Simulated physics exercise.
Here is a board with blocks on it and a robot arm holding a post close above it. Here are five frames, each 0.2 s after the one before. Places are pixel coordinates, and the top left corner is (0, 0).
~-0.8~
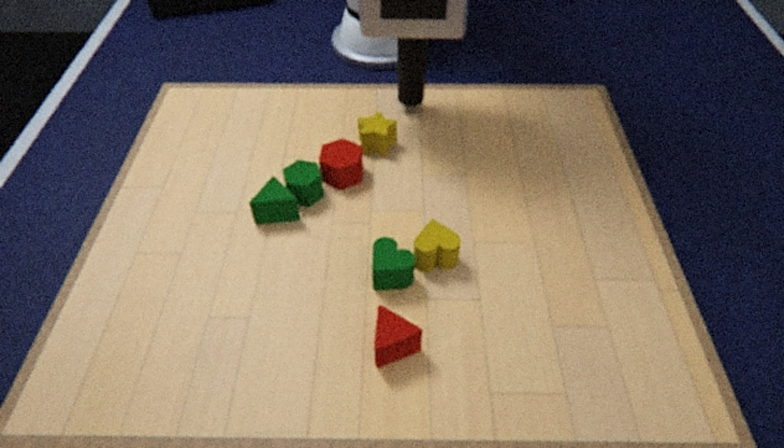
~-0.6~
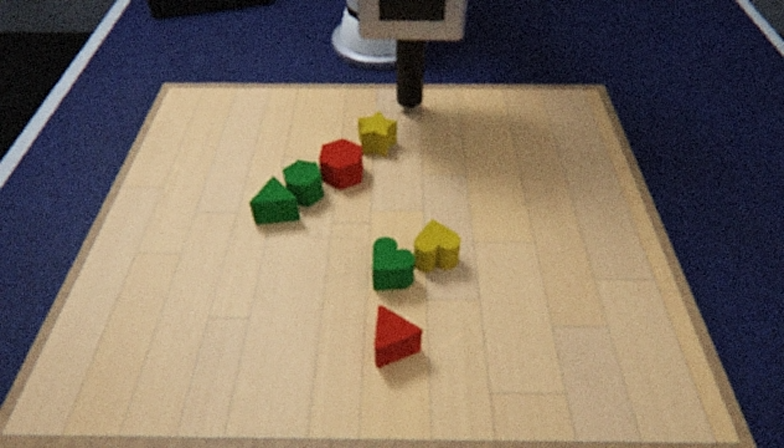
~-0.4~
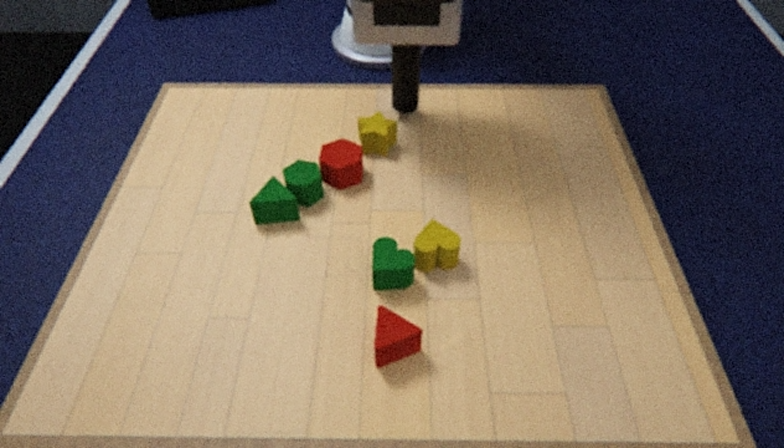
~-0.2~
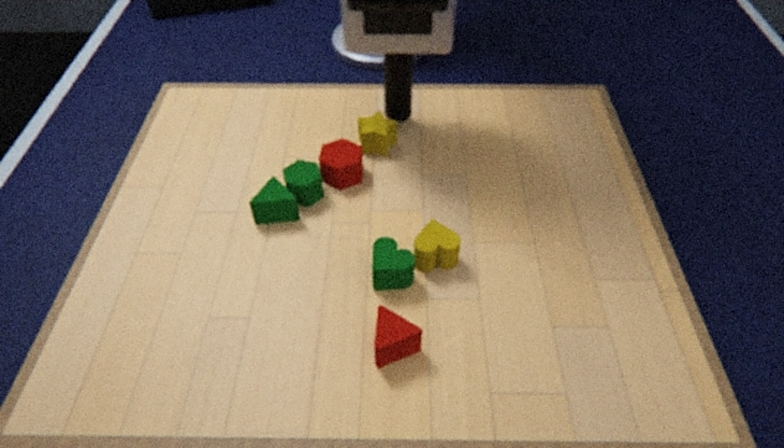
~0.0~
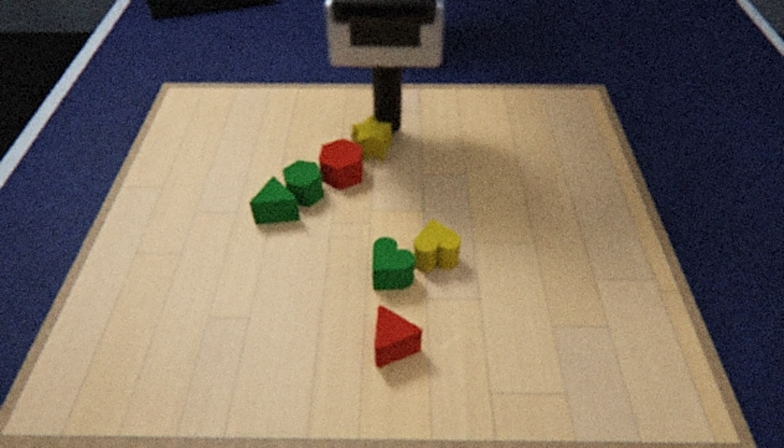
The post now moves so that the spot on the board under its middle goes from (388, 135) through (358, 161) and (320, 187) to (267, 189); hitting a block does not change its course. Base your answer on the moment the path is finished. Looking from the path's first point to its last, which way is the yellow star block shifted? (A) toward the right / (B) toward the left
(B)
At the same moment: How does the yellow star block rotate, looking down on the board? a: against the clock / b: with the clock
The one that fits is a, against the clock.
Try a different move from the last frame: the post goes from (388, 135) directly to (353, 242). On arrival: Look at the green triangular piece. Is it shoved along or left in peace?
It gets moved.
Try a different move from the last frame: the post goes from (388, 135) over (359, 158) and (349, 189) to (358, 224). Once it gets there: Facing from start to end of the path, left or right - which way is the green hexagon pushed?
The shift goes right.
On the path given first. One third of the way, post at (356, 154); green triangular piece at (257, 199), turned 25° anticlockwise; green hexagon at (280, 180), turned 10° clockwise; red hexagon at (321, 178), turned 50° clockwise; yellow star block at (352, 160), turned 30° anticlockwise.
Two thirds of the way, post at (318, 179); green triangular piece at (251, 202), turned 20° anticlockwise; green hexagon at (275, 182), turned 25° clockwise; red hexagon at (309, 199), turned 90° clockwise; yellow star block at (344, 179), turned 80° anticlockwise.
At the end, post at (265, 181); green triangular piece at (233, 214), turned 50° anticlockwise; green hexagon at (239, 190), turned 15° anticlockwise; red hexagon at (309, 199), turned 90° clockwise; yellow star block at (344, 179), turned 80° anticlockwise.
